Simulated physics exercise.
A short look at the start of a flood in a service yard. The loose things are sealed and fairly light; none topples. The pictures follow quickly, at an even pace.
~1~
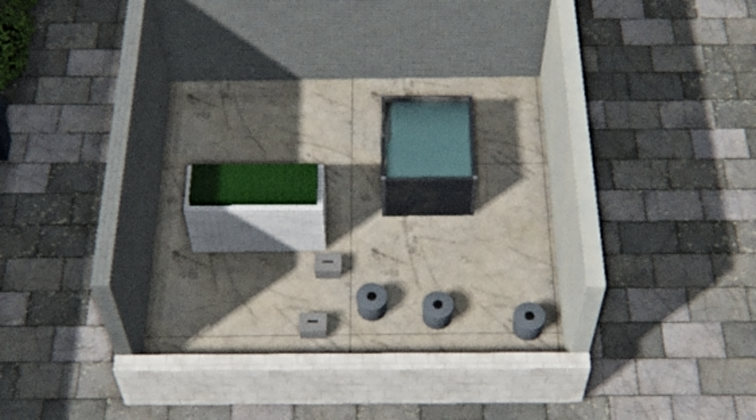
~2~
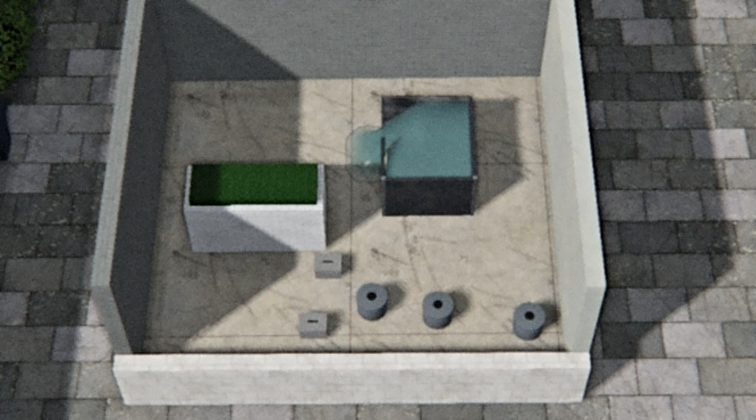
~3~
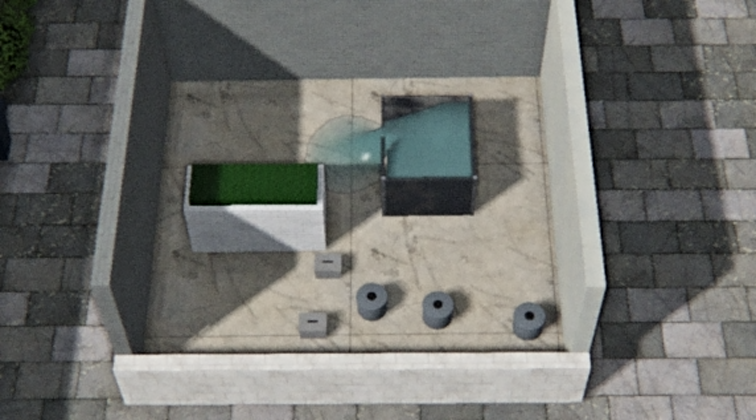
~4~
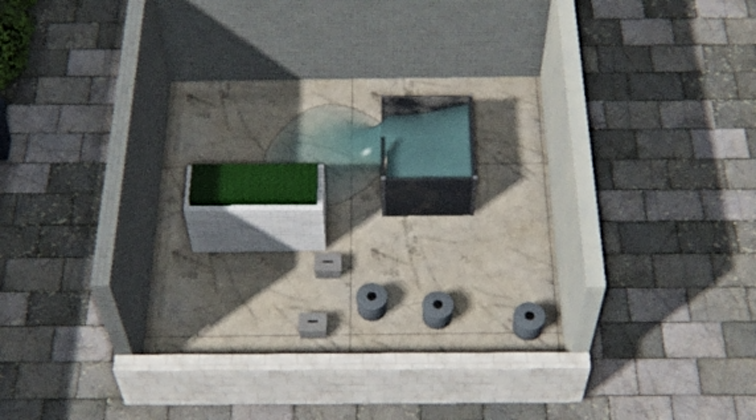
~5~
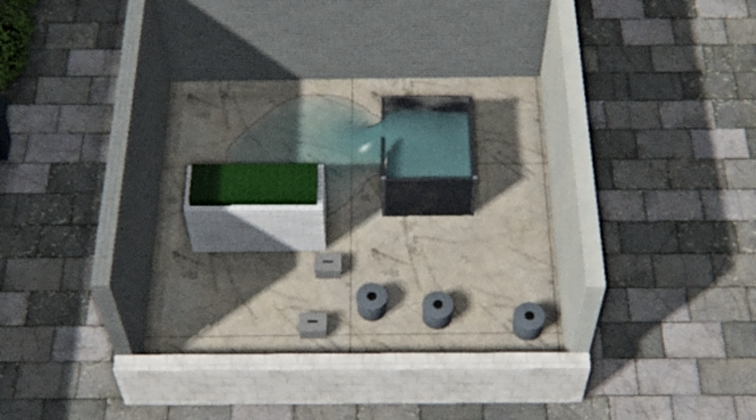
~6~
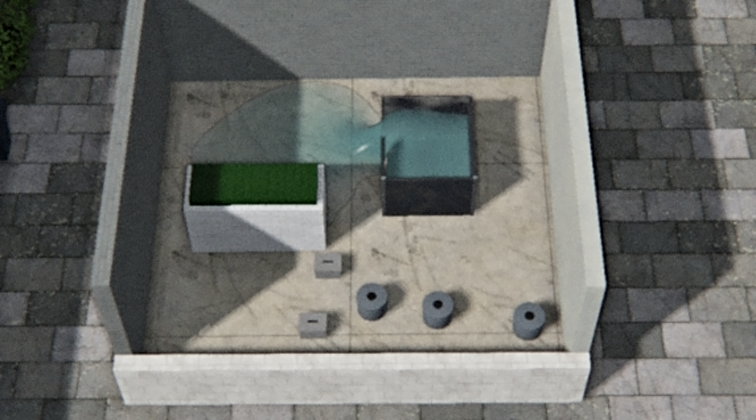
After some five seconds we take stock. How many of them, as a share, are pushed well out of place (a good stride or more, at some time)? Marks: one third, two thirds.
Share: Not even a third.
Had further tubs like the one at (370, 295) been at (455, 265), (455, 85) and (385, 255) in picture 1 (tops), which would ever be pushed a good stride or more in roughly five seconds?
As listed: No, short of that, never so far.
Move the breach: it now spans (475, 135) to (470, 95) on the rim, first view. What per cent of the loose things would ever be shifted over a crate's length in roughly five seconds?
Roughly 60 per cent.
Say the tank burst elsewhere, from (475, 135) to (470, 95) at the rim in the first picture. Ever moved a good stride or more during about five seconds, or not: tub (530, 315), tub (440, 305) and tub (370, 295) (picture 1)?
In that order: Pushed that far, yes, yes.
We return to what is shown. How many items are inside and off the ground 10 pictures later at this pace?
I count 0.
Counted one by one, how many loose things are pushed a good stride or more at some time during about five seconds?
I count 0.
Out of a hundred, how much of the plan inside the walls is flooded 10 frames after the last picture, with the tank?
Roughly 40 per cent.
A moment on, 0 of 5 are well off their spots; 0 afloat.
Next, 0 of 5 are well off their spots; 0 afloat.
Later, 0 of 5 are well off their spots; 0 afloat.
In the end, 0 of 5 are well off their spots, and 0 have been at some point; 0 afloat.
